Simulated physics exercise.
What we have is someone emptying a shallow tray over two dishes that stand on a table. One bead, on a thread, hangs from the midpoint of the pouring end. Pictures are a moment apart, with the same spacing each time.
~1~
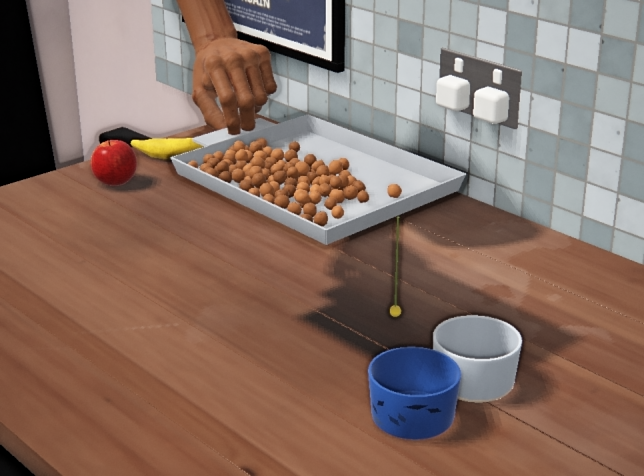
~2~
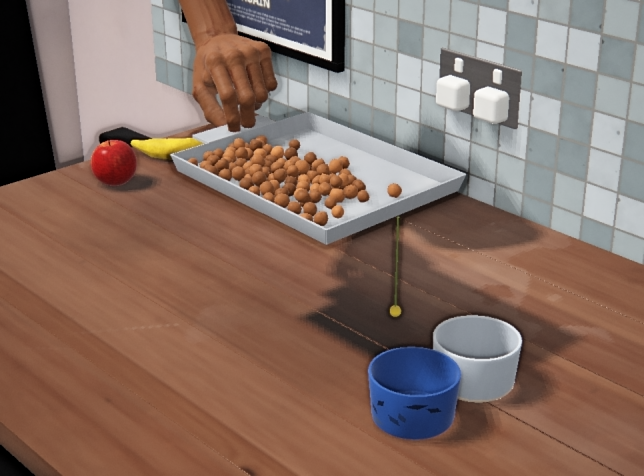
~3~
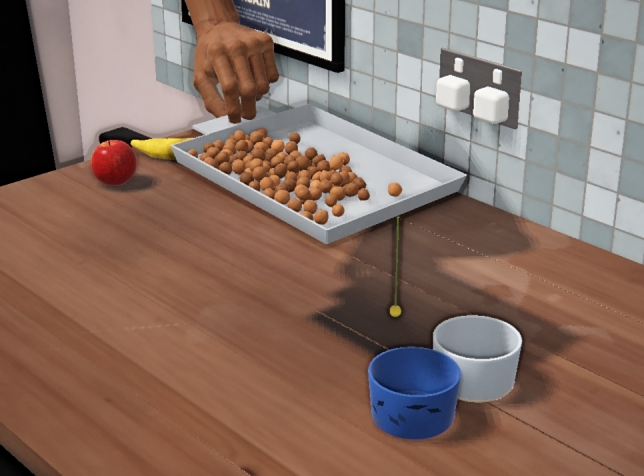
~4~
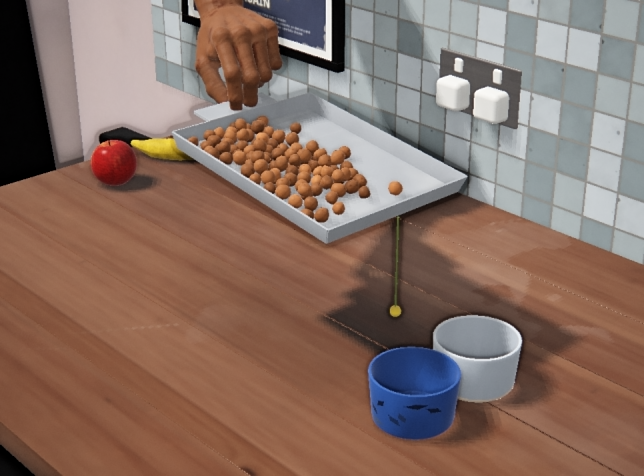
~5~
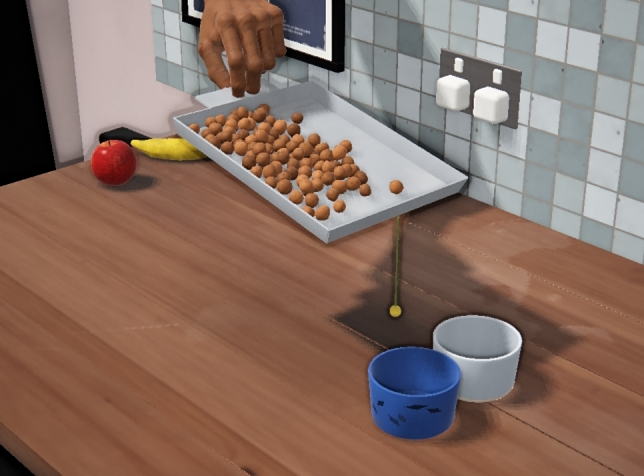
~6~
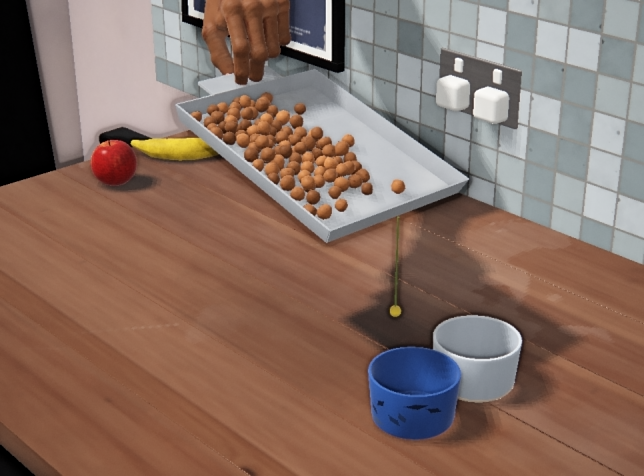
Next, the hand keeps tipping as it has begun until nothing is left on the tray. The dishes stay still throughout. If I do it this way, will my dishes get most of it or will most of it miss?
The dishes get most of it.
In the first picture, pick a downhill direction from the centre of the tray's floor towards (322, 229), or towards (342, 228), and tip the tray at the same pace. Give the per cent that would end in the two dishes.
Lab note: Try 1 = 10 %, try 2 = 10 %.
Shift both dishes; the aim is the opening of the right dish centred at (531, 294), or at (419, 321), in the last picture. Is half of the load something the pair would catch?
First shift, a minority share; second shift, a minority share.
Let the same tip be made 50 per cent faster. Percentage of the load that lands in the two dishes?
I'd put it at some 70 per cent.
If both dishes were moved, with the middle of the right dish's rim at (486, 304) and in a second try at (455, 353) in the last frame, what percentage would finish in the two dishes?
About 40 per cent, then about 50 per cent.
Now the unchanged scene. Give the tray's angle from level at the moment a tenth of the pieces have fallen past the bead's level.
Somewhere around 85 degrees.
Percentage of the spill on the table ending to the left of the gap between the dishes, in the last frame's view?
50 in a hundred, roughly.
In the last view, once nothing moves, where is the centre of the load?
I'd place the middle at about (459, 380).
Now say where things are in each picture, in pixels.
In the first picture, corners of the pouring end near (326, 226) and (459, 174), level; middle of the load near (281, 177), hazelnuts; left dish near (447, 409); right dish near (509, 373); bead on its thread near (395, 311).
In the second picture, corners of the pouring end near (327, 226) and (459, 174), level; middle of the load near (281, 175).
In the third picture, corners of the pouring end near (327, 226) and (459, 174), tipped barely, level across its low end; middle of the load near (281, 170).
In the fourth picture, corners of the pouring end near (328, 226) and (460, 175), tipped a little, level across its low end; middle of the load near (282, 162).
In the fifth picture, corners of the pouring end near (329, 226) and (461, 176), tipped a little, level across its low end; middle of the load near (283, 154).
In the sixth picture, corners of the pouring end near (330, 226) and (462, 177), tipped clearly, level across its low end; middle of the load near (285, 147); left dish near (447, 409); right dish near (509, 373).
Shortly afterwards, tray tipped steeply; all but a few on the tray; only a few in the left dish; only a few in the right dish; only a few outside both; only a few in the air.
Next, tray tipped right over; the bulk on the tray; only a few in the left dish; only a few in the right dish; a little outside both; only a few in the air.
Some moments later, tray tipped past a quarter turn; near a third in the left dish; near a third in the right dish; near a third outside both.
In the end, tray tipped past a quarter turn; near a third in the left dish; near a third in the right dish; near a third outside both.
